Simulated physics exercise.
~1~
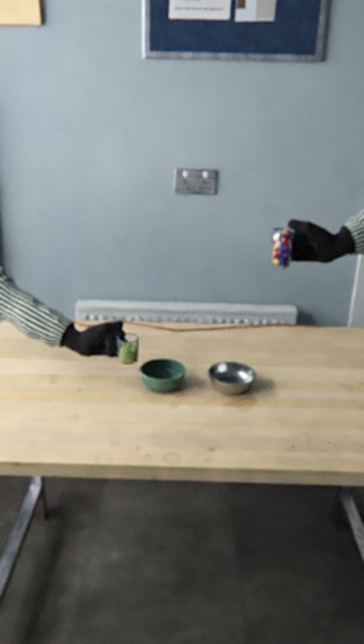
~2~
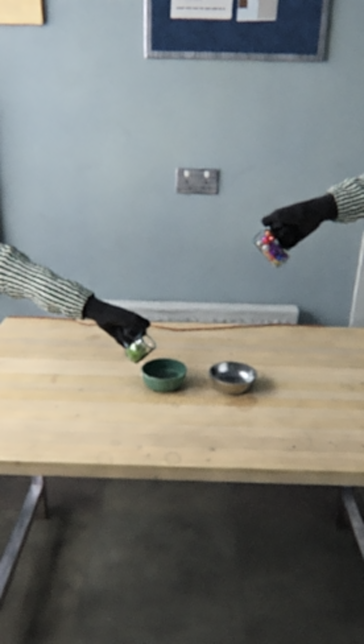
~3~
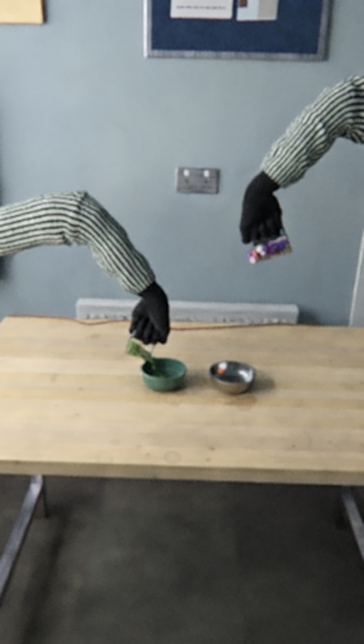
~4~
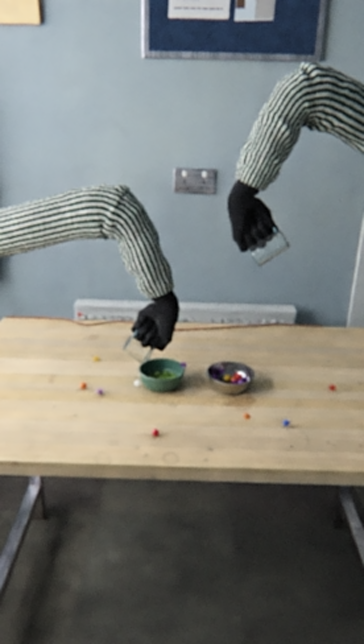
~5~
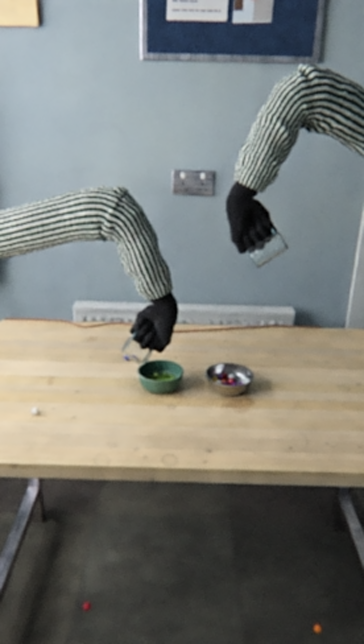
Gloved hands tipping clear cups over two bowls, the left load landing in the green bowl, many right-hand colourful pieces scattering away.
